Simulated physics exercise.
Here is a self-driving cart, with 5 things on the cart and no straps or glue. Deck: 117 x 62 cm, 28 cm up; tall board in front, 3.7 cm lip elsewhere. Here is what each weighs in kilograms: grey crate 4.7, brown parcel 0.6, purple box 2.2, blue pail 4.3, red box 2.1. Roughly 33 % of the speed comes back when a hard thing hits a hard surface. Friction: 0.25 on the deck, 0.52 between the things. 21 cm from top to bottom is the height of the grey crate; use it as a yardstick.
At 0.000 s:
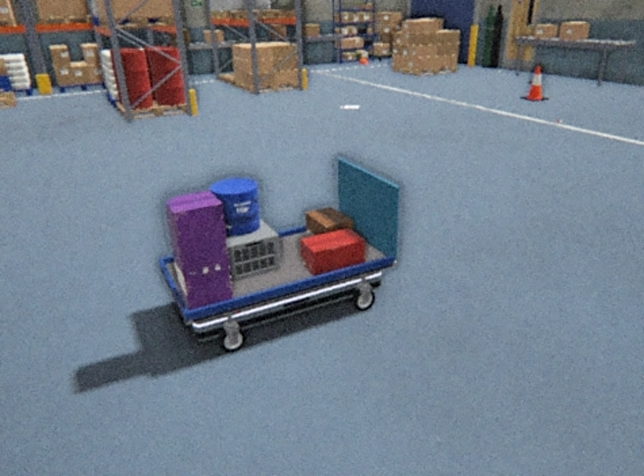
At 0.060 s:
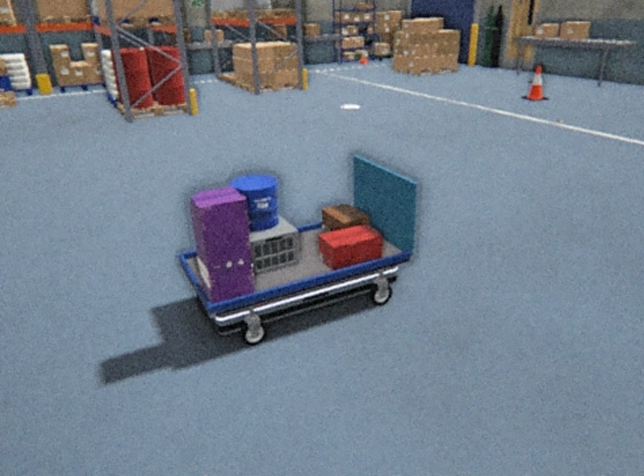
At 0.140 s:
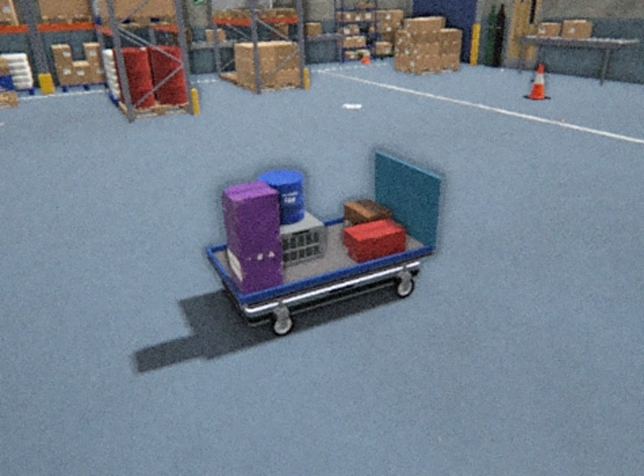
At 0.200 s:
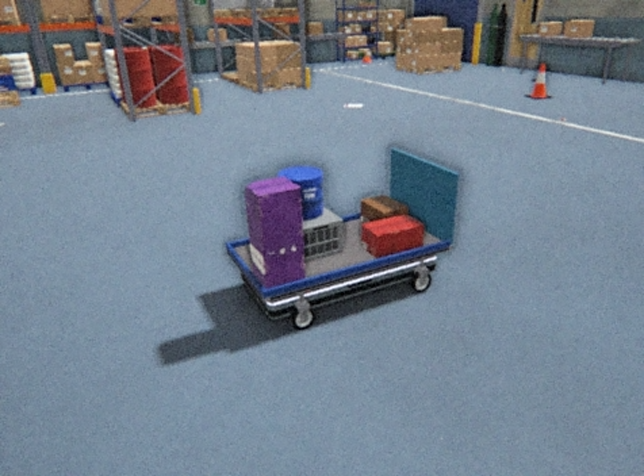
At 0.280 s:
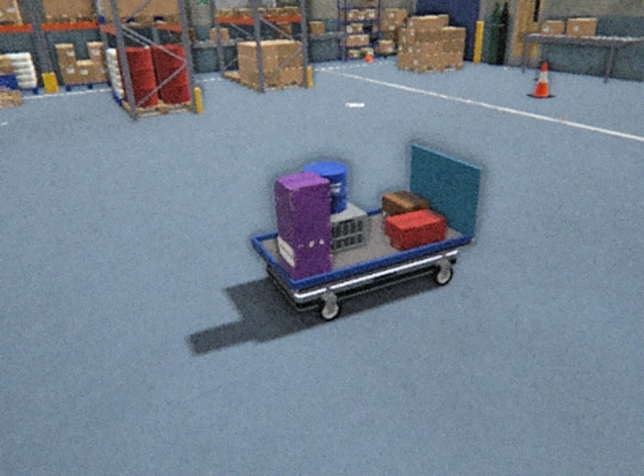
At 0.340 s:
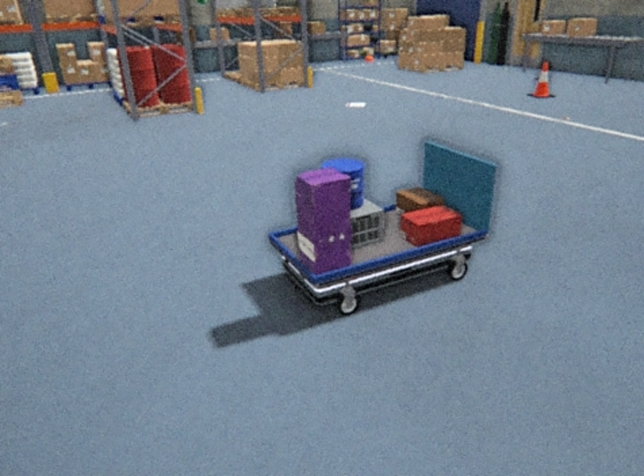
In a warehouse with a blue floor, a cart with a tall teal board at its front rolls steadily to the right and slightly away, carrying a purple box, blue pail, grey crate, brown parcel and red box.
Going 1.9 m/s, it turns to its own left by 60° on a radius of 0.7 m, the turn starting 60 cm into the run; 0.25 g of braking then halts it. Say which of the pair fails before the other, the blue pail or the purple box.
I would say the second fails first.
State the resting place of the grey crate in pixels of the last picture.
In the last view, its centre sits near (395, 146).
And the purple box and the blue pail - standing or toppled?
Well, the purple box tumbles down, and the blue pail holds steady.
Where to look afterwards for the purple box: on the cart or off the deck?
When everything stops, the purple box is out of bounds.
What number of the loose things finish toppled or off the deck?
It comes to 1.
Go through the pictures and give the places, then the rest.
In the first picture, cart 0 cm along; blue pail (236, 207); purple box (200, 252).
In the second picture, cart 11 cm along; red box (350, 247); grey crate (263, 241).
In the third picture, cart 27 cm along; brown parcel (367, 219); red box (375, 241).
In the fourth picture, cart 38 cm along; grey crate (307, 231); brown parcel (384, 214).
In the fifth picture, cart 53 cm along; red box (415, 230); grey crate (331, 225).
In the sixth picture, cart 65 cm along; purple box (324, 223).
After 0.64 s, cart 122 cm along, turned 38°; blue pail moved 19 cm near (404, 166); purple box 6° off upright near (416, 192); grey crate moved 19 cm.
After 0.94 s, cart 178 cm along, turned 60°; purple box now off the deck; blue pail moved 36 cm near (417, 144); grey crate moved 22 cm.
After 1.64 s, cart 237 cm along, turned 60°, stopped; blue pail moved 39 cm near (408, 122); grey crate moved 27 cm; red box moved 17 cm.
In the end (2.9 s), off the deck, purple box; not toppled but over 10 cm from the start, grey crate, blue pail and red box; brown parcel under 10 cm from the start. At the end, from the last picture's camera, blue pail near (408, 122), purple box near (466, 162). Blue pail was never lost; purple box went at 0.92 s.
